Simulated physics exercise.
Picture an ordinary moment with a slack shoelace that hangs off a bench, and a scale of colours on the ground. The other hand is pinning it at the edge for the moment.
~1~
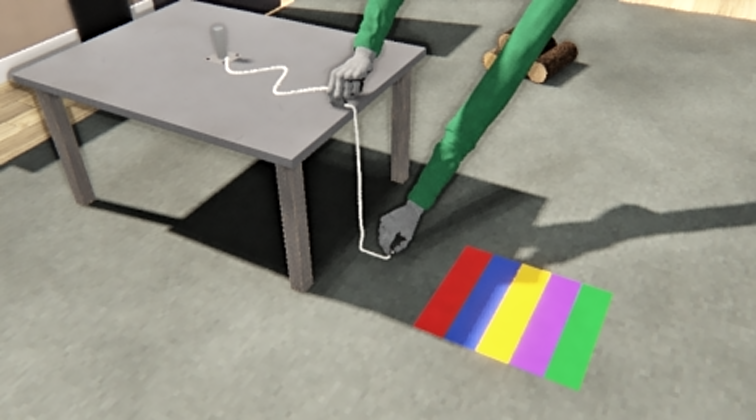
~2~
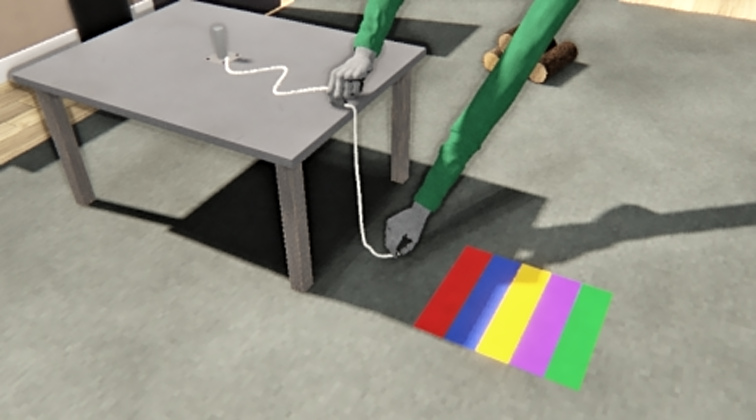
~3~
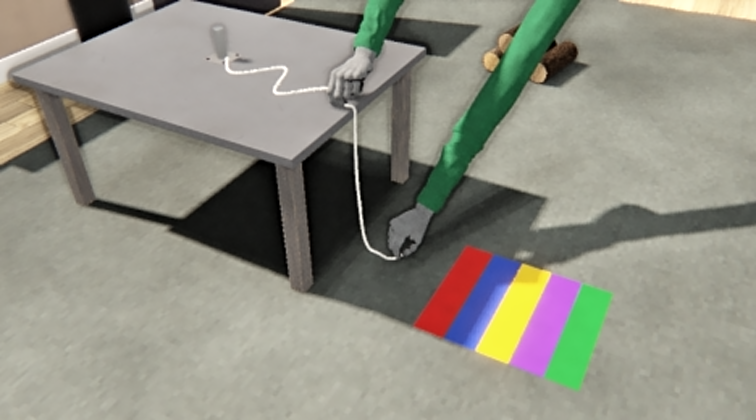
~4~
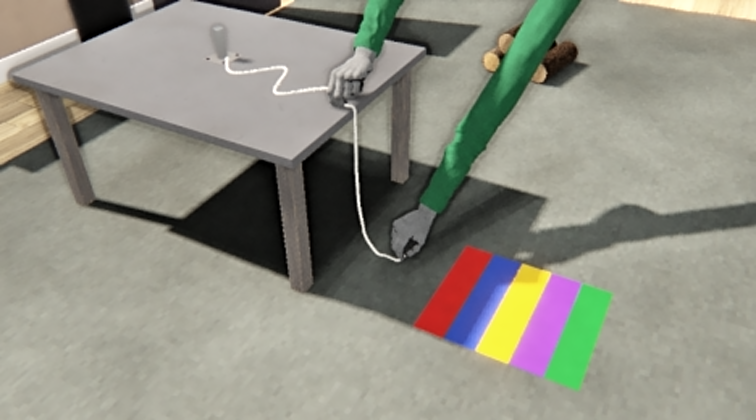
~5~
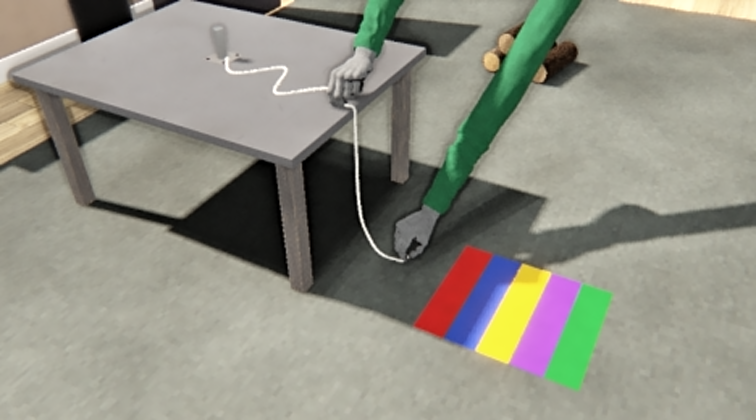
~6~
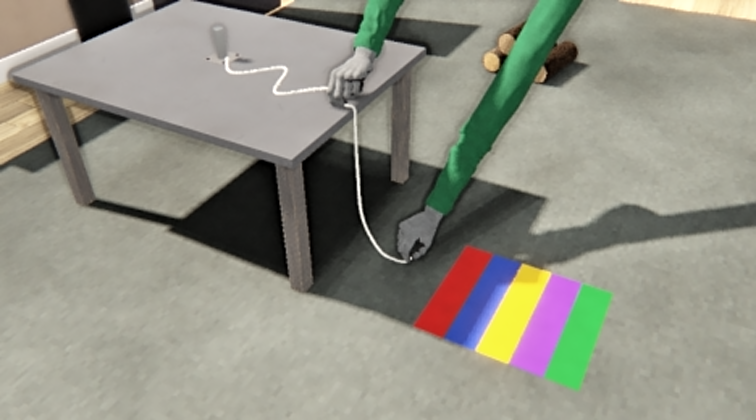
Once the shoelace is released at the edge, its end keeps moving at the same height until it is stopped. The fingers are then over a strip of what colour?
A green strip.
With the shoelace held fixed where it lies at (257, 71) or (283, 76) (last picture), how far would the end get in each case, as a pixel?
I'd say about (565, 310) for the first and about (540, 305) for the second.
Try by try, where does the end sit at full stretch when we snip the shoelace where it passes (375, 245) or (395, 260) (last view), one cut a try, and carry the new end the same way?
(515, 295) and (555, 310).
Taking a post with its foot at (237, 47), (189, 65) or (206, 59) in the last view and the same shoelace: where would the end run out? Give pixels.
In that order: (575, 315), (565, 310) and (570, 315).
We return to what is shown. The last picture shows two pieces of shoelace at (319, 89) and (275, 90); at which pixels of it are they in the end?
At (374, 117), then (334, 93).
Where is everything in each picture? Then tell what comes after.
End (392, 252); red (438, 316); blue (469, 327); yellow (501, 339); purple (534, 352); green (569, 365), in the first frame.
End (399, 254); shoelace through (231, 72) (285, 74) (306, 90) (352, 108) (357, 174) (362, 229), in the second frame.
End (402, 255), in the third frame.
End (405, 256); shoelace through (231, 72) (285, 74) (306, 90) (352, 108) (357, 174) (364, 230), in the fourth frame.
End (408, 257), in the fifth frame.
End (411, 258); shoelace through (231, 72) (285, 74) (306, 90) (352, 108) (358, 174) (368, 232), in the sixth frame.
Soon after, end near (534, 301); over yellow.
Then, end near (567, 312); over purple.
At full stretch, end near (588, 319); over green. It gets as far as the green strip.
